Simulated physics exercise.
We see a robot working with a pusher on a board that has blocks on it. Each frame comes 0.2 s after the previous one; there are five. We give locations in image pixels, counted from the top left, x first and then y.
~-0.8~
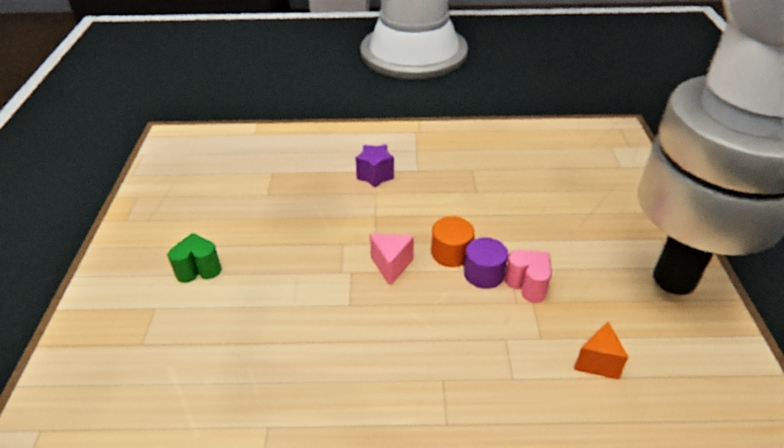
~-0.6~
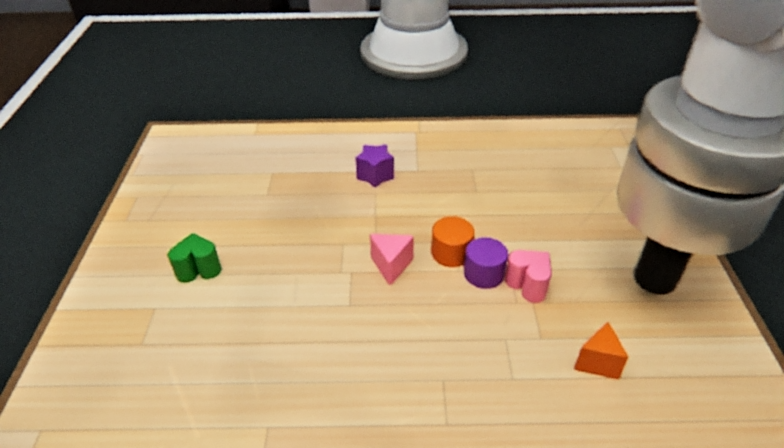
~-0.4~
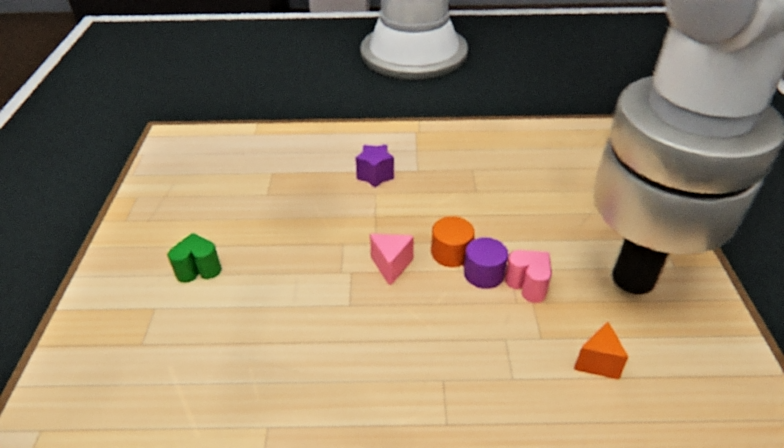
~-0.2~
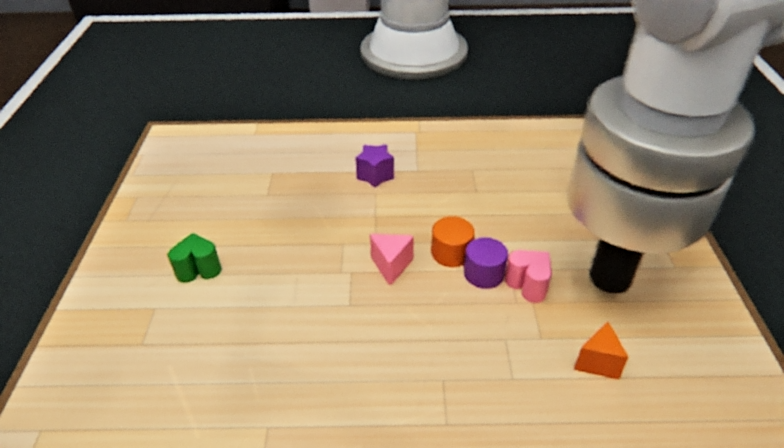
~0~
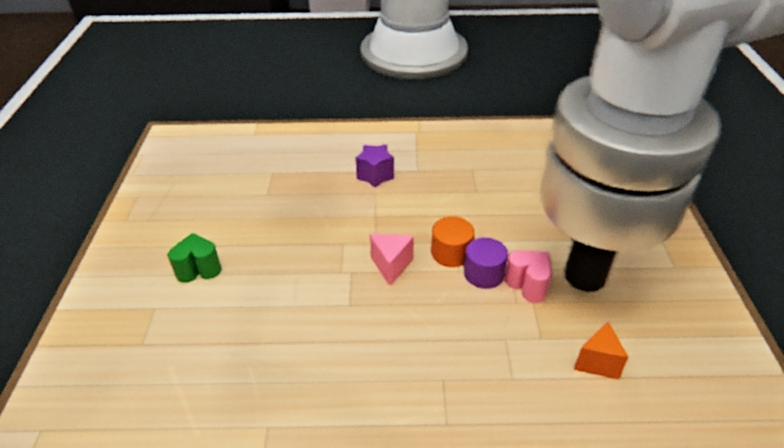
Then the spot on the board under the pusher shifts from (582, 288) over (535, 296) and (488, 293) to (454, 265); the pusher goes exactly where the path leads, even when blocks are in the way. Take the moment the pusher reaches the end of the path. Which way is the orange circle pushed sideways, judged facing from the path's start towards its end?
Sideways, to the right.
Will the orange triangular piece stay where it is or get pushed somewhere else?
It is untouched.
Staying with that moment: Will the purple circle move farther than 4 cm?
Yes
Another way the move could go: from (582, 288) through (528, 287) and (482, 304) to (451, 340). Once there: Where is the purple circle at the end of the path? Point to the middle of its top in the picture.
I expect it at (452, 258).
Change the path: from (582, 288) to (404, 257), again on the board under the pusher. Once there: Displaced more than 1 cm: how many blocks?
I'd say three or more blocks get shifted by more than about 1 cm.
On the path given first. One third of the way, pusher at (538, 285); orange circle at (436, 222); purple circle at (461, 247); pink heart-shaped block at (502, 262), turned 25° clockwise.
Two thirds of the way, pusher at (488, 281); pink triangular piece at (380, 240), turned 35° anticlockwise; orange circle at (418, 211); purple circle at (415, 240); pink heart-shaped block at (452, 259), turned 20° clockwise.
At the end, pusher at (455, 254); pink triangular piece at (349, 237), turned 55° anticlockwise; orange circle at (417, 211); purple circle at (383, 231); pink heart-shaped block at (419, 247), turned 25° anticlockwise; orange triangular piece not moved.
